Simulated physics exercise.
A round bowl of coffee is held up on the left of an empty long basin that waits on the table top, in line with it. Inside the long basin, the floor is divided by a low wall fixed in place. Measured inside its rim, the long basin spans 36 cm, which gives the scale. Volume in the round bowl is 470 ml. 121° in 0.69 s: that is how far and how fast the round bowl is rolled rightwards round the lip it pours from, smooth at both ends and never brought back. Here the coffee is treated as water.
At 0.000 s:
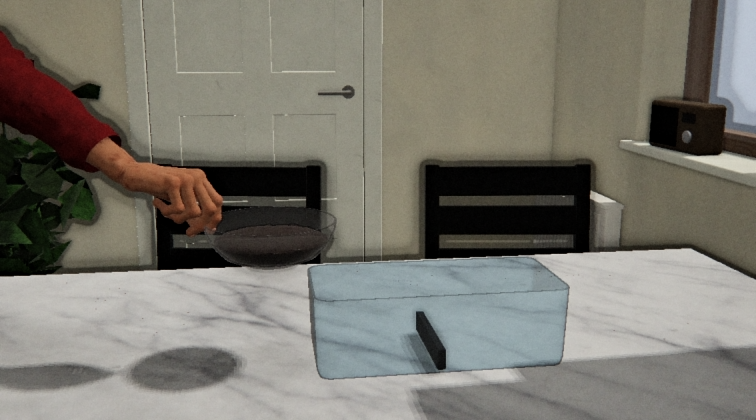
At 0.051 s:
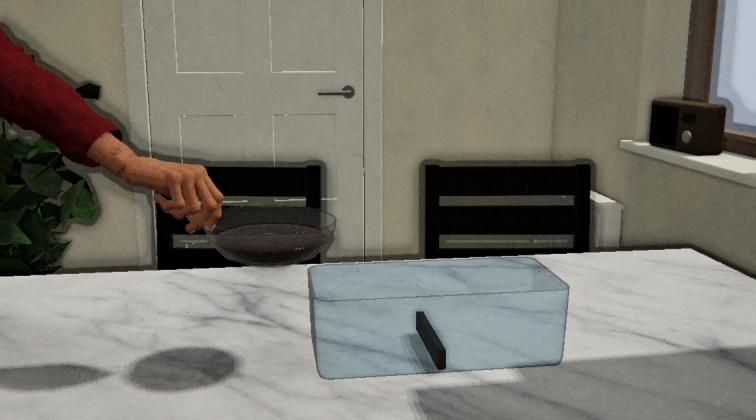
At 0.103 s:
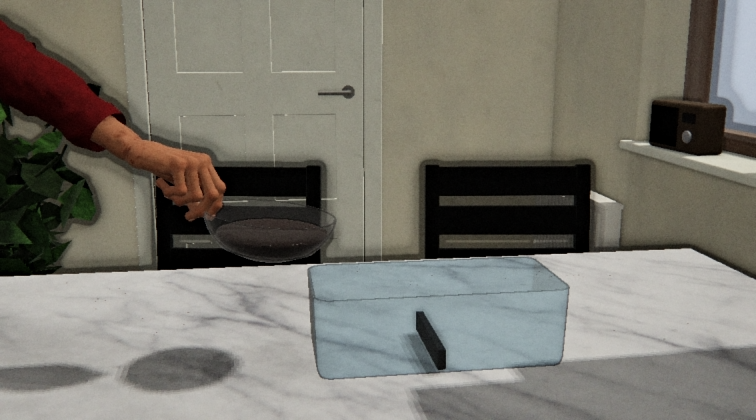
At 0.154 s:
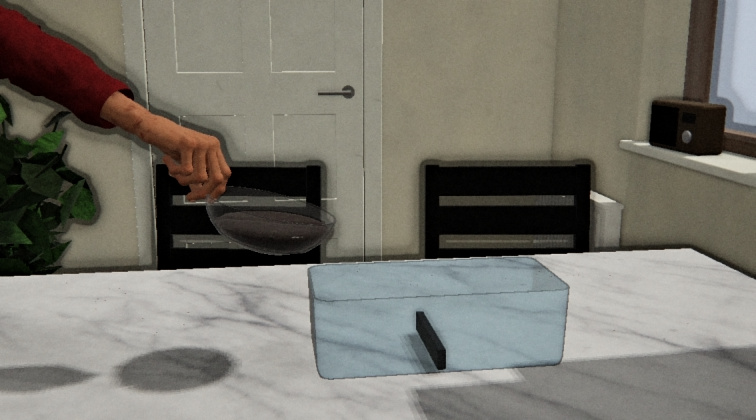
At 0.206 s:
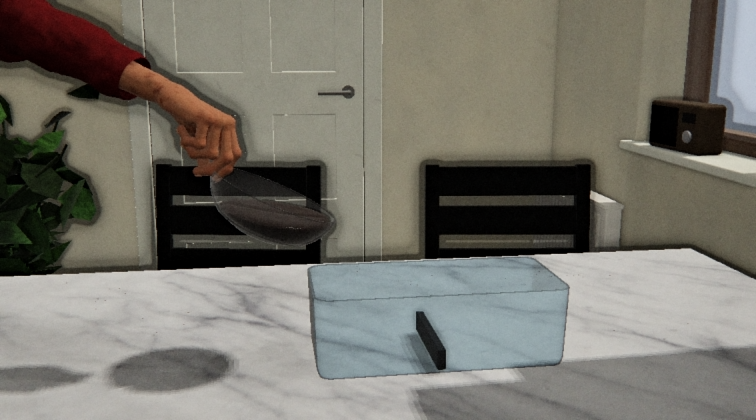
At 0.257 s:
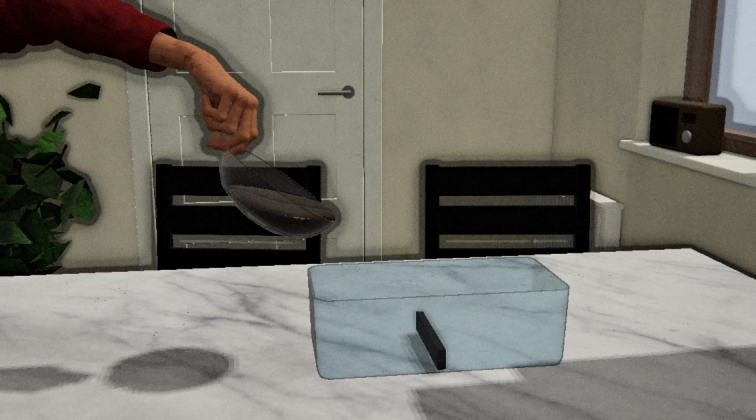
A hand in a red sleeve held a clear round bowl of dark liquid above a marble table, left of a long see-through basin, then lifted its near side, steadily tilting it rightwards.
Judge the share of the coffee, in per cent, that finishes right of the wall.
20 percent, roughly.
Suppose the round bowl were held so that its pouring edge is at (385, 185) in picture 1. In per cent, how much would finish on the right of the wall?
In that case roughly 65 per cent.
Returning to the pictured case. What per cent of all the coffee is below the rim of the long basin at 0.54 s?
The basin holds roughly 38 in a hundred parts at that moment.
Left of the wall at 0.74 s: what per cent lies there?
78 %.
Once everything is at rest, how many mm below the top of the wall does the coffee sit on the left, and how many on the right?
Left 18 mm, right 28 mm.
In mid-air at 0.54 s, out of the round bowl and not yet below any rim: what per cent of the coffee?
My guess is roughly 60 %.
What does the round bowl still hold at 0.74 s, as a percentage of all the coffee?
About 0 per cent.
Then, 0.54 s in, the tilt is 107° and 1 per cent is still to pour, 39 is left of the wall and 0 right of it.
Then, 0.74 s in, the tilt is 121° and 0 per cent is still to pour, 78 is left of the wall and 16 right of it.
Then, 0.96 s in, the tilt is 121° and 0 per cent is still to pour, 75 is left of the wall and 16 right of it.
Then, 1.19 s in, the tilt is 121° and 0 per cent is still to pour, 73 is left of the wall and 19 right of it.
Finally, 72 per cent lies left of the wall, 20 right of it and 8 outside.
